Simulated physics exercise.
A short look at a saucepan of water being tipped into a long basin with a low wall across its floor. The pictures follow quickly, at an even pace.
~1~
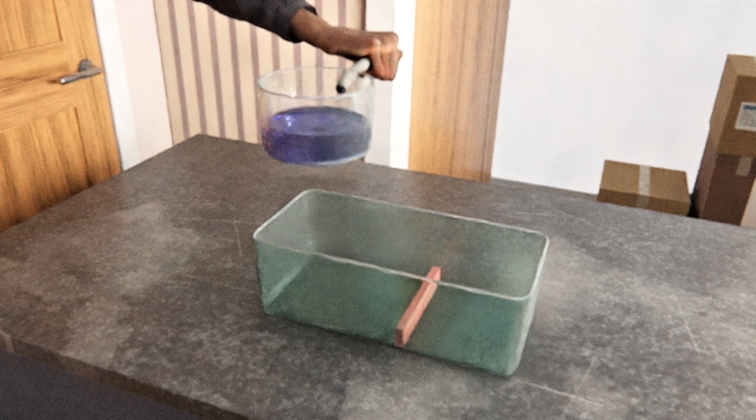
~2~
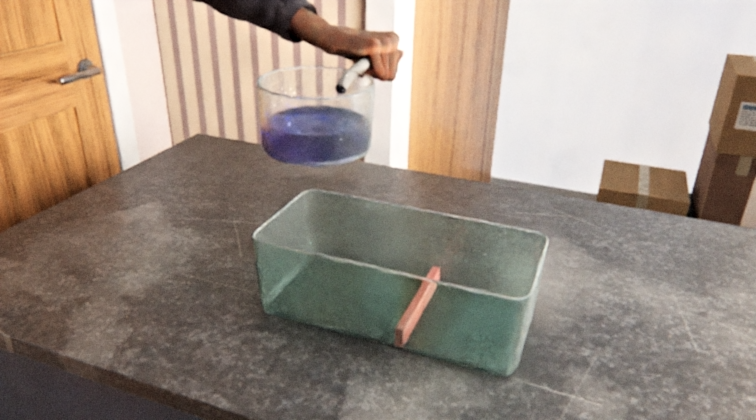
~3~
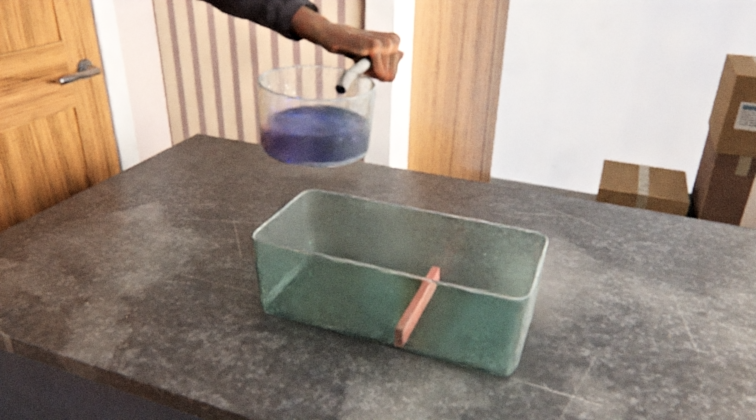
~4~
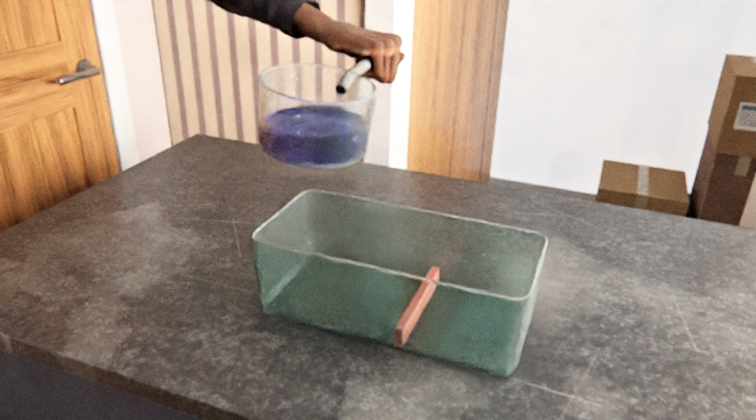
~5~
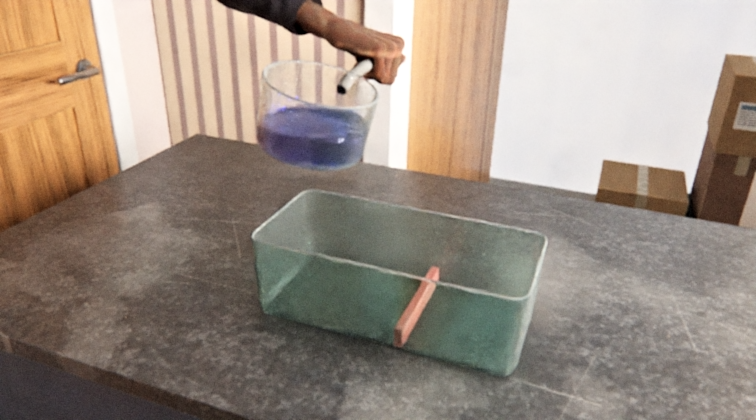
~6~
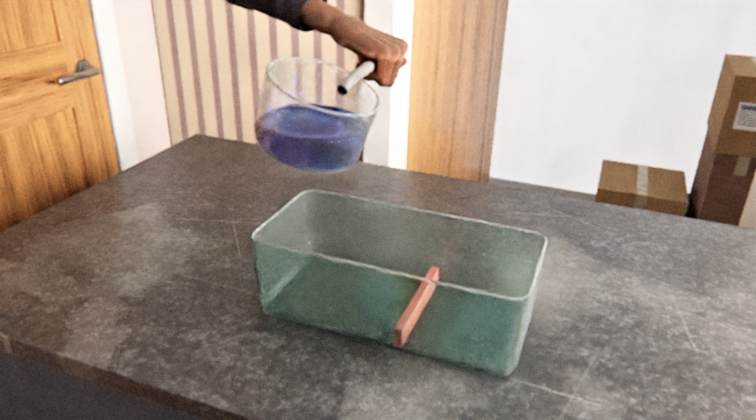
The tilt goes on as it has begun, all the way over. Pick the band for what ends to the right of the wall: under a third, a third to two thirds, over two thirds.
In the end under a third is right of the wall.
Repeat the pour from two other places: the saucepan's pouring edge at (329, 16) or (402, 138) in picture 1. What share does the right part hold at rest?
About 20 and 40 per cent.
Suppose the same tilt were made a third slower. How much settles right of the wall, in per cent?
Close to 10 per cent.
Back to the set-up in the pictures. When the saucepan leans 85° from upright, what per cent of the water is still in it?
It comes to 60 per cent or so.
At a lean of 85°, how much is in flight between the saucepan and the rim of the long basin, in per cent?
Some 35 per cent.
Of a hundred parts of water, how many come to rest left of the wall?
Close to 90 per cent.
A moment on, the saucepan is tipped on its side and 62 per cent is still to pour, 3 is left of the wall and 0 right of it.
Next, the saucepan is tipped right over and 11 per cent is still to pour, 69 is left of the wall and 3 right of it.
Then the saucepan is tipped right over and 0 per cent is still to pour, 87 is left of the wall and 10 right of it.
Later the saucepan is tipped right over and 0 per cent is still to pour, 88 is left of the wall and 10 right of it.
At rest 88 per cent lies left of the wall, 10 right of it and 2 outside.
